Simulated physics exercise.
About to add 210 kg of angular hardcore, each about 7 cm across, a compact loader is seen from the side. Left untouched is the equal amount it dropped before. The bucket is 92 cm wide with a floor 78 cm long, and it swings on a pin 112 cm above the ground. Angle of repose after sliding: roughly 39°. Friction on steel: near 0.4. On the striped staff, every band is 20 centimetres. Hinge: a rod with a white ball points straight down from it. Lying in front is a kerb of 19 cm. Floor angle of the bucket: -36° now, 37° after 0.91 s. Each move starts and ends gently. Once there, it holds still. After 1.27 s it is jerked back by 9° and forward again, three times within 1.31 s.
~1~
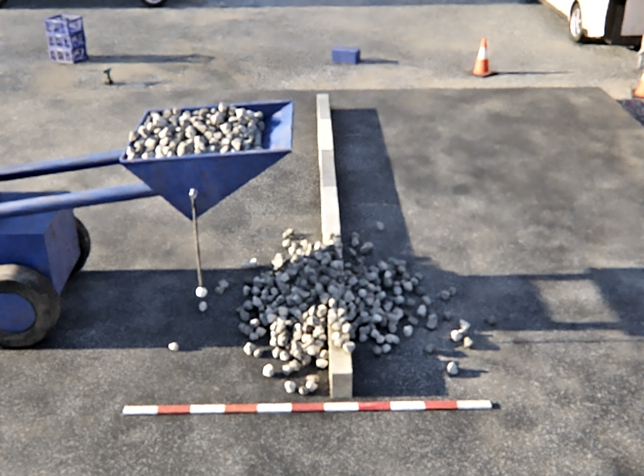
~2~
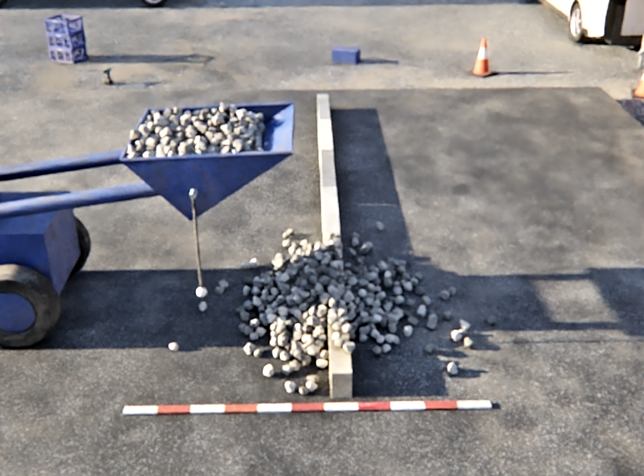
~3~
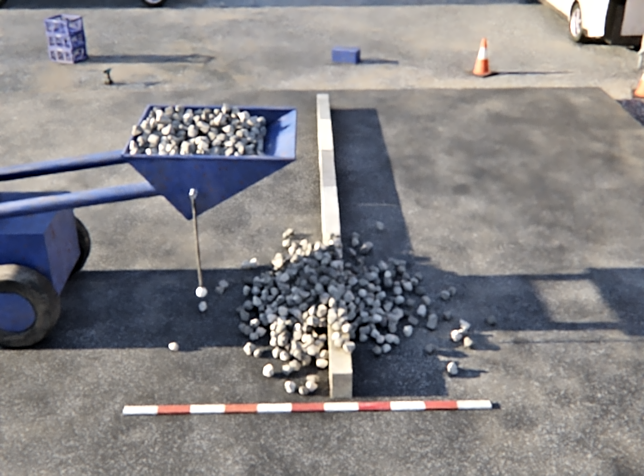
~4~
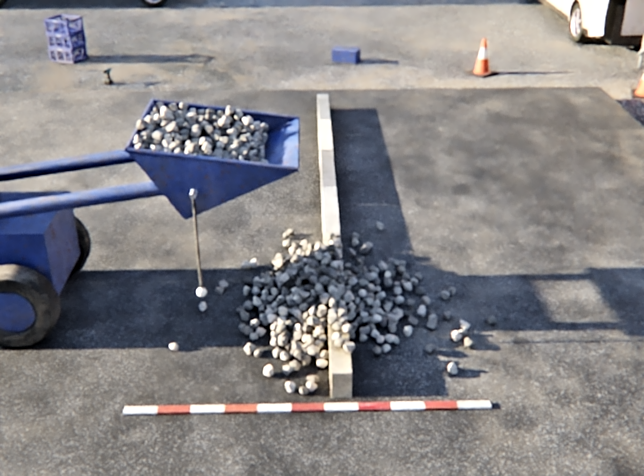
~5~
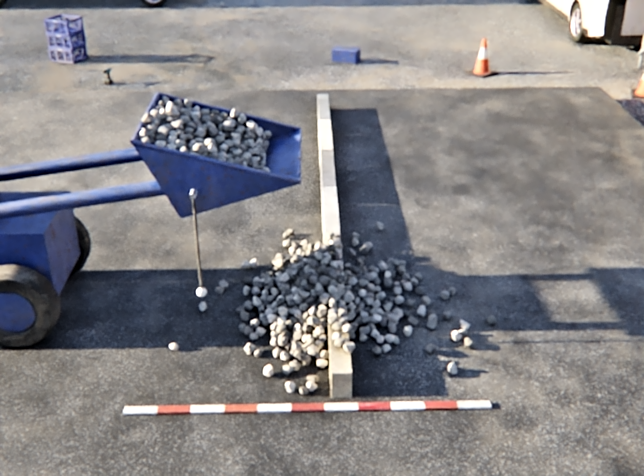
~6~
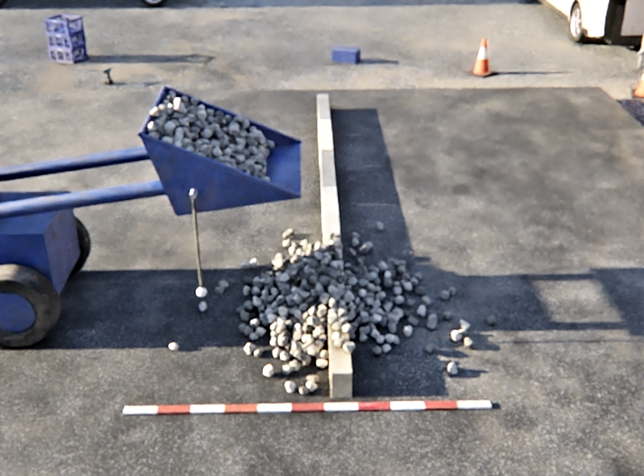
To begin with, a blue loader bucket full of grey stones sits nearly level above a stone pile lying across a pale kerb, behind a red-and-white staff. The bucket then tilts gradually, its right-hand lip dipping and its back rising, while the stones shift inside and the pile below stays still.
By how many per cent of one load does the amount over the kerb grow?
It grows by about 39 per cent of one load.
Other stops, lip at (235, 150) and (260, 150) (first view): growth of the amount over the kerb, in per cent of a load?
About 0 per cent from the first spot and 10 per cent from the second.
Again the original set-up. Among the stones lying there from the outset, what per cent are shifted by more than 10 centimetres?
Roughly 5 per cent of them.
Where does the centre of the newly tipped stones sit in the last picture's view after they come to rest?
Their middle rests near (318, 288).
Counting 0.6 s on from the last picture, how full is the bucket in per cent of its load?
Some 85 %, roughly, is held.
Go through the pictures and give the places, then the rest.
Lip at (291, 150), floor tilted -36°, highest stones at (207, 116). The earlier load is highest near (329, 268), 30 cm above ground level, 77 % on this side of the kerb, 23 % over the kerb, in the first frame.
The bucket is at -35°, its lip at (292, 153); the top of the load is at (208, 116), in the second frame.
The bucket is at -31°, its lip at (295, 159); the top of the load is at (187, 119), in the third frame.
The bucket is at -25°, its lip at (298, 170); the top of the load is at (162, 115), in the fourth frame.
The bucket is at -17°, its lip at (300, 182); the top of the load is at (164, 109), in the fifth frame.
The bucket is at -8°, its lip at (301, 197); the top of the load is at (171, 104), in the sixth frame.
Then, 0.3 s after the last picture the floor is at 25°; in per cent of one load, 100 in the bucket, 77 on this side of the kerb, 23 over the kerb; the foremost stones are at (461, 319).
Then, 0.6 s after the last picture the floor is at 37°; in per cent of one load, 86 in the bucket, 91 on this side of the kerb, 23 over the kerb; the foremost stones are at (461, 319).
Then, 2.7 s after the last picture the floor is at 37°; in per cent of one load, 0 in the bucket, 138 on this side of the kerb, 62 over the kerb; the foremost stones are at (463, 321).
Then, 5.1 s after the last picture the floor is at 37°; in per cent of one load, 0 in the bucket, 138 on this side of the kerb, 62 over the kerb; the foremost stones are at (463, 321). Net gain over the kerb, 39.
